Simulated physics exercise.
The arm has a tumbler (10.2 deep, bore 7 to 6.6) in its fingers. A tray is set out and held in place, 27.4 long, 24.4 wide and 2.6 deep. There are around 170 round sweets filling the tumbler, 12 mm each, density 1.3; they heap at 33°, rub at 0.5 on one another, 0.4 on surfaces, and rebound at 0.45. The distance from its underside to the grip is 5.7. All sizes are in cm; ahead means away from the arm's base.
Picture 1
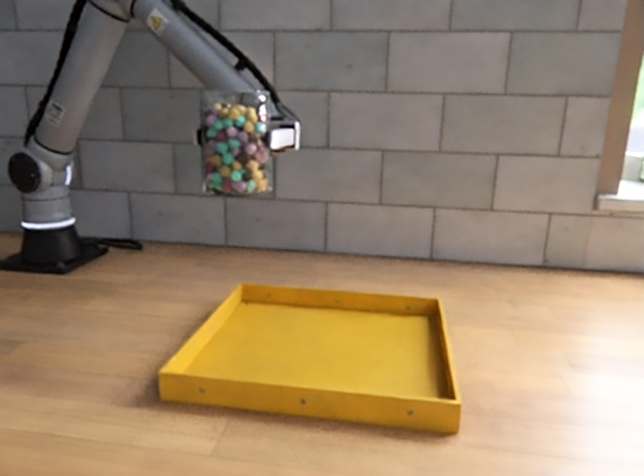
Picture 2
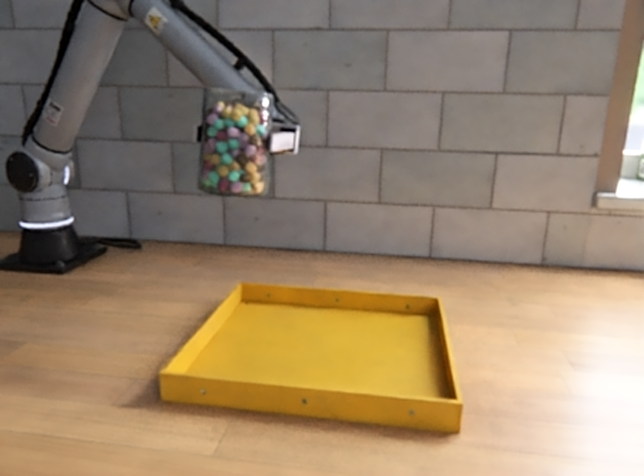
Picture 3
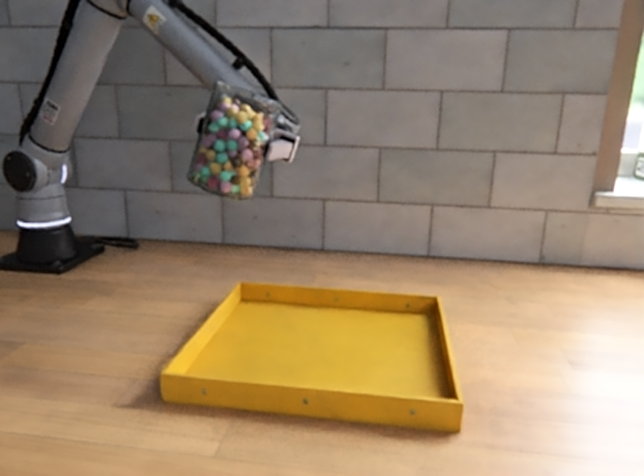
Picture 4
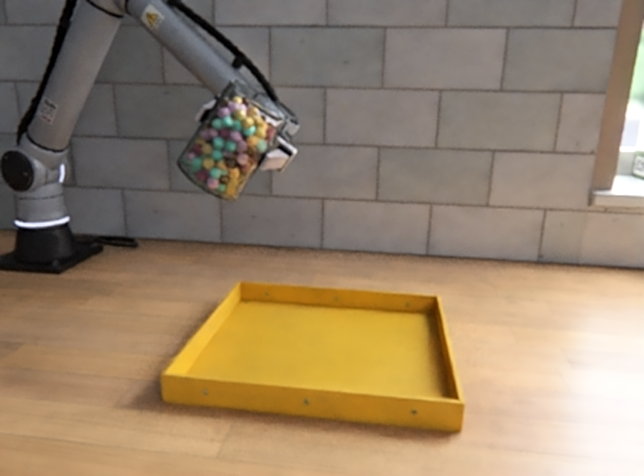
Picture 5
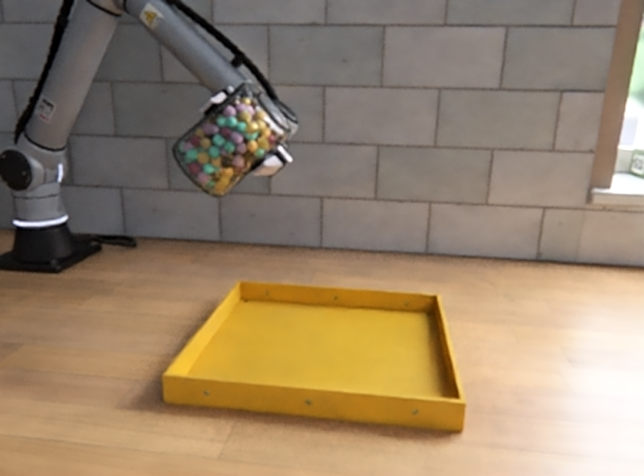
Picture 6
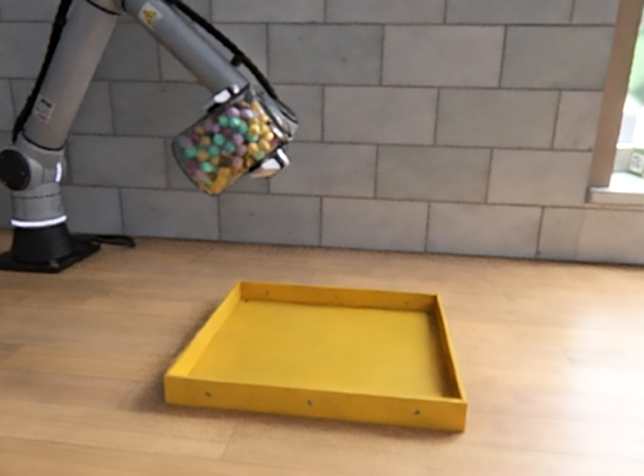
Robot arm gradually tilting a clear tumbler of colourful round sweets to the left above an empty yellow tray on a wooden table.
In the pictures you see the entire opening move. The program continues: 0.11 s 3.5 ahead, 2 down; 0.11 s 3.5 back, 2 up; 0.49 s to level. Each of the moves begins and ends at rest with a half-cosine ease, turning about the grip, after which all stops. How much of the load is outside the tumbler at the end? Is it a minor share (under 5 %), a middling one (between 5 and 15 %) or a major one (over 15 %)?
A minor share.
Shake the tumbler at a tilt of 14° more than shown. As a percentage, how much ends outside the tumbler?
Some 10 per cent.
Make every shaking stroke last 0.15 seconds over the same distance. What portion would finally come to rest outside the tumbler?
About 0 per cent in that case.
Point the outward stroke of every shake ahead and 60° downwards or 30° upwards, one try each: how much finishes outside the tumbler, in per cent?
It comes to around 0 per cent on the first try and around 15 per cent on the second.
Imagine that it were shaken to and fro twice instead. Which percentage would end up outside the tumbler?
It would then be around 5 per cent.
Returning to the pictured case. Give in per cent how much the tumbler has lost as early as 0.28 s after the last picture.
Share gone: Around 5 %.
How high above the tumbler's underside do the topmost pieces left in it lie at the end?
Height at rest: Approx. 9.5 cm.
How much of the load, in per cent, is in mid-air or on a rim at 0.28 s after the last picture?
3 per cent.
Then, 0.28 s later, tilted 52° forward, highest piece 27 above the table; 164 in the tumbler, 5 in flight or on a rim.
Then, 0.57 s later, tilted 10° forward, highest piece 28 above the table; 164 in the tumbler, 5 in the tray.
Then, 0.91 s later, level, highest piece 28 above the table; 164 in the tumbler, 5 in the tray.
Then, 1.96 s later, level, highest piece 28 above the table; 164 in the tumbler, 5 in the tray.
At rest, 164 in the tumbler, 5 in the tray. That is 3 % outside the tumbler.
